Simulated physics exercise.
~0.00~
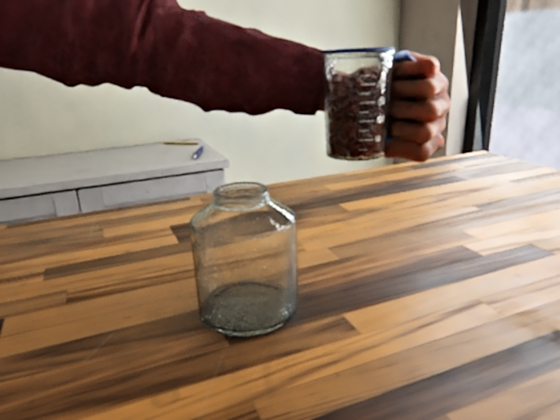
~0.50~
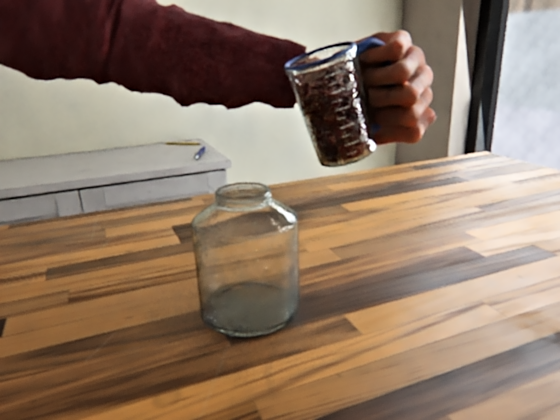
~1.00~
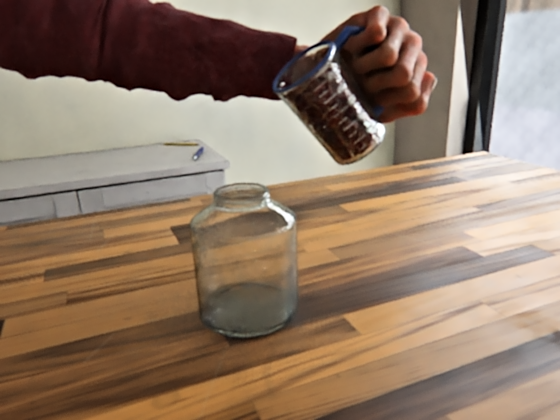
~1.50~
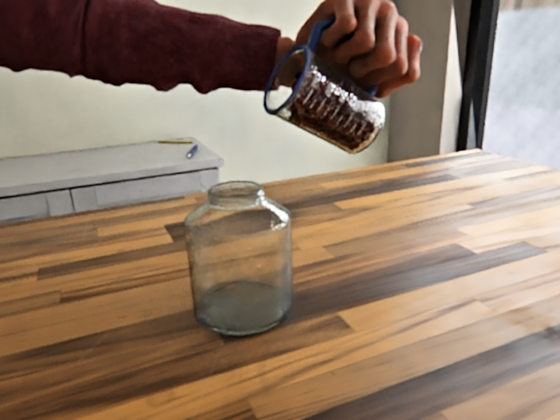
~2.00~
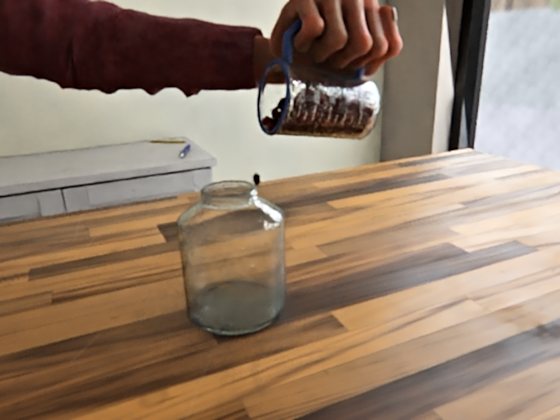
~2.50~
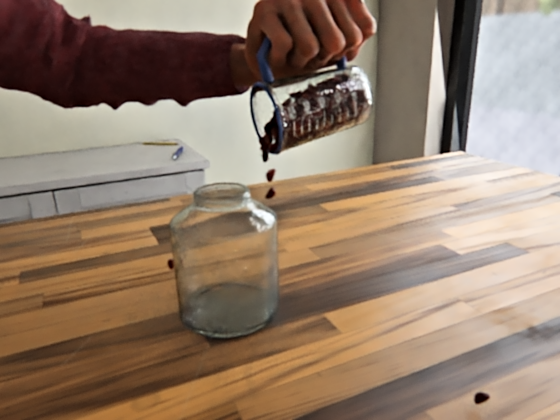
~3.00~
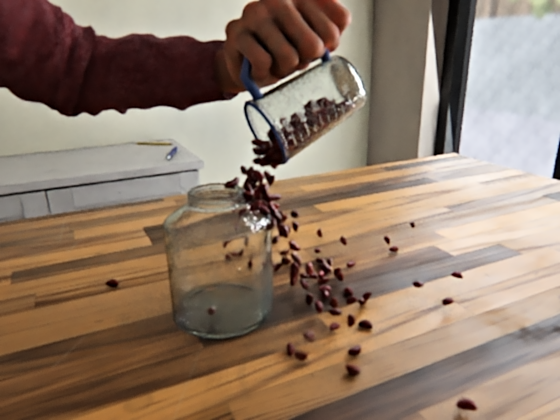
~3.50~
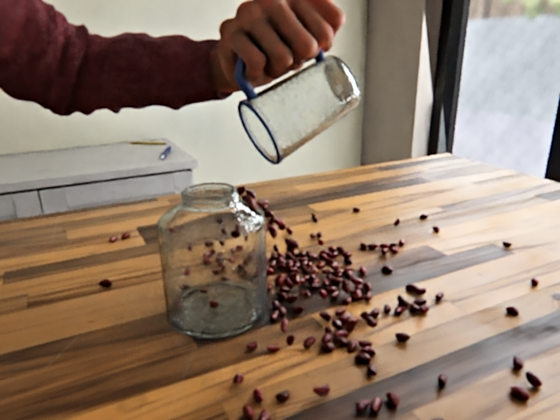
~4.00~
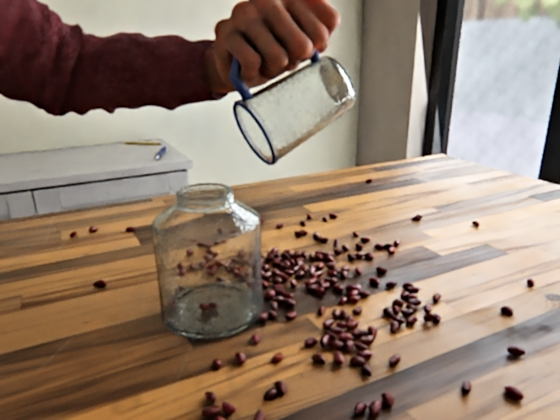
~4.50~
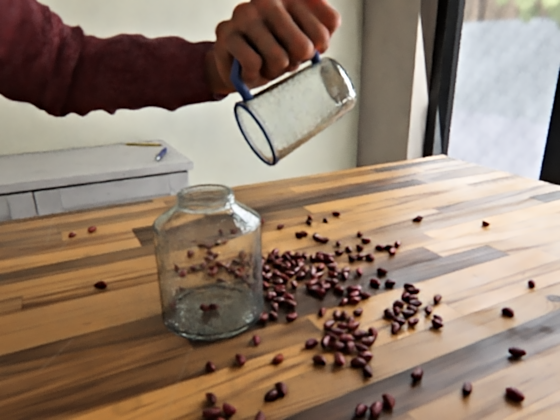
A hand in a dark red sleeve tipped a clear cup of kidney beans beside an open glass jar, and the beans poured past its mouth, bouncing and scattering across the striped wooden table until the cup was empty and the jar unfilled.
